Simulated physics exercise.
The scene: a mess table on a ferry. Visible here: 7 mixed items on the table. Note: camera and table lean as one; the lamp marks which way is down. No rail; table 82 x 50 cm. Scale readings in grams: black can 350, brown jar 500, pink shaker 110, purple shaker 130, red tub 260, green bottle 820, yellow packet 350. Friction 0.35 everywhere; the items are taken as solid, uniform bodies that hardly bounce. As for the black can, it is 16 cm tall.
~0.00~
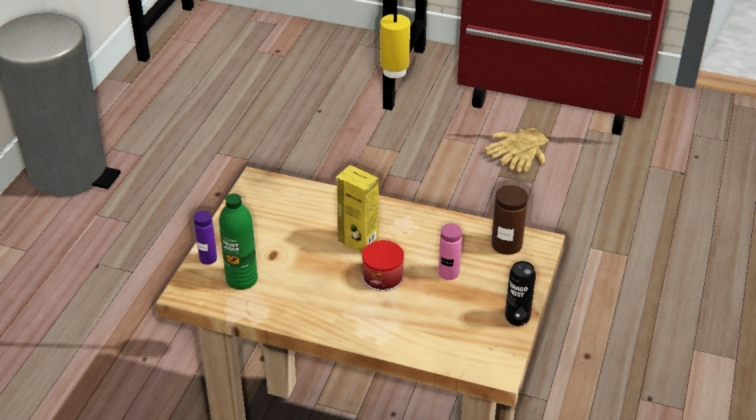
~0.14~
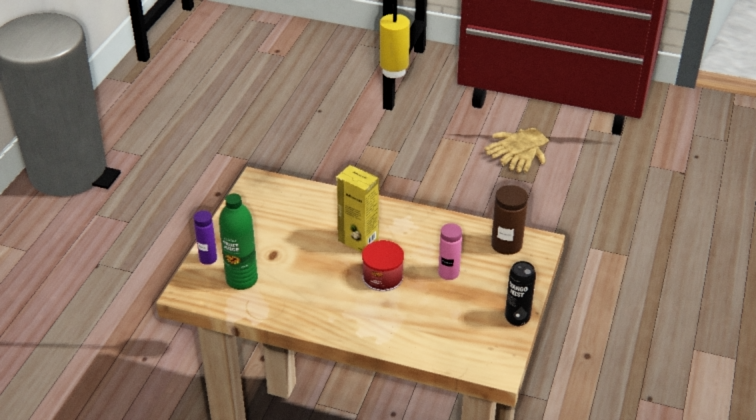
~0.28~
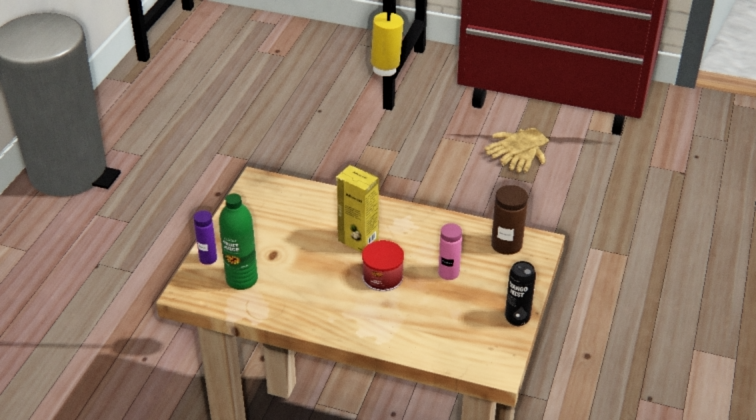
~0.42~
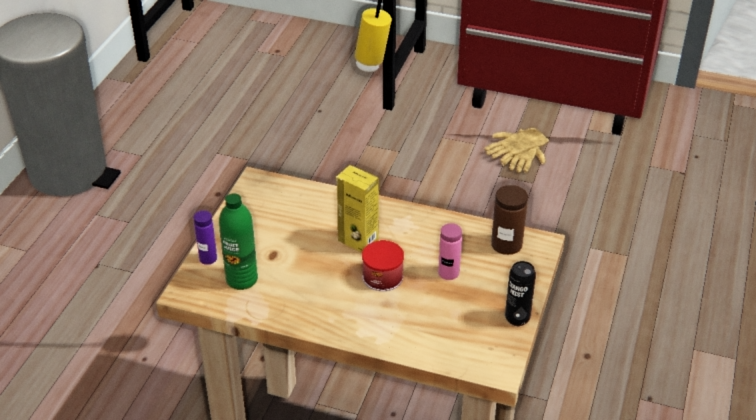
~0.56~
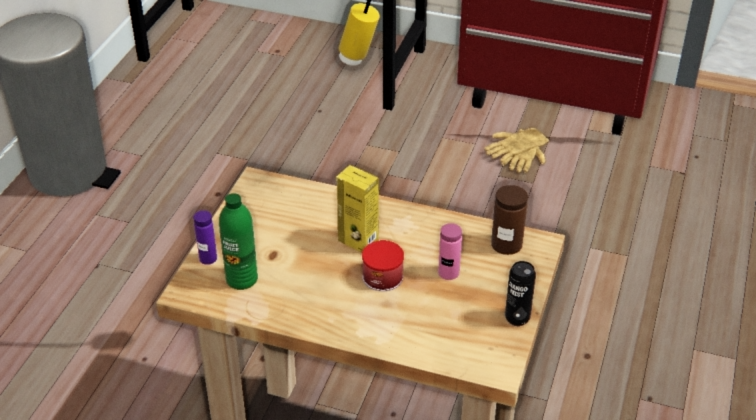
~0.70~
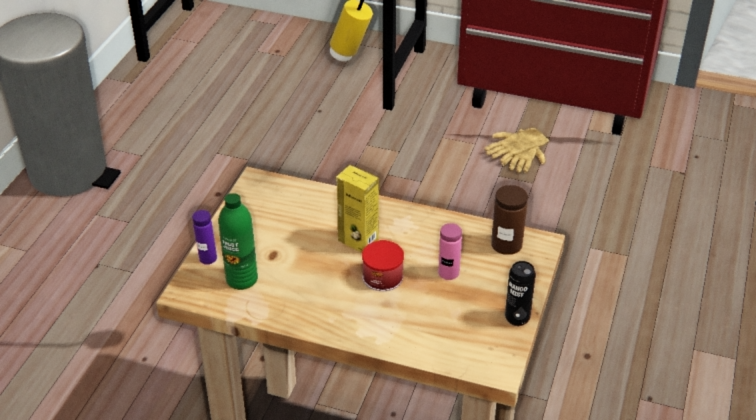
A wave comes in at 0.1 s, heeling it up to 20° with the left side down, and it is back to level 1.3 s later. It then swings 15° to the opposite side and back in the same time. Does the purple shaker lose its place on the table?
Looks like it departs the table.
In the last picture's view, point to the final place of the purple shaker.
It comes to a stop close to (93, 408).
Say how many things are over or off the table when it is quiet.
The tally is 1.
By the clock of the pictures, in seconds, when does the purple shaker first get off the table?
About 1.0 seconds.
Around 1.10 s, floor tilted 9°, left side down; purple shaker now off the table; green bottle tipped 7° against what carries it.
Around 1.30 s, floor tilted 1°, left side down.
Around 1.50 s, floor tilted 1°, right side down.
Finally (3.2 s), off the table, purple shaker; the other 6 still in place (within 5 cm). In the last view, purple shaker near (93, 408).
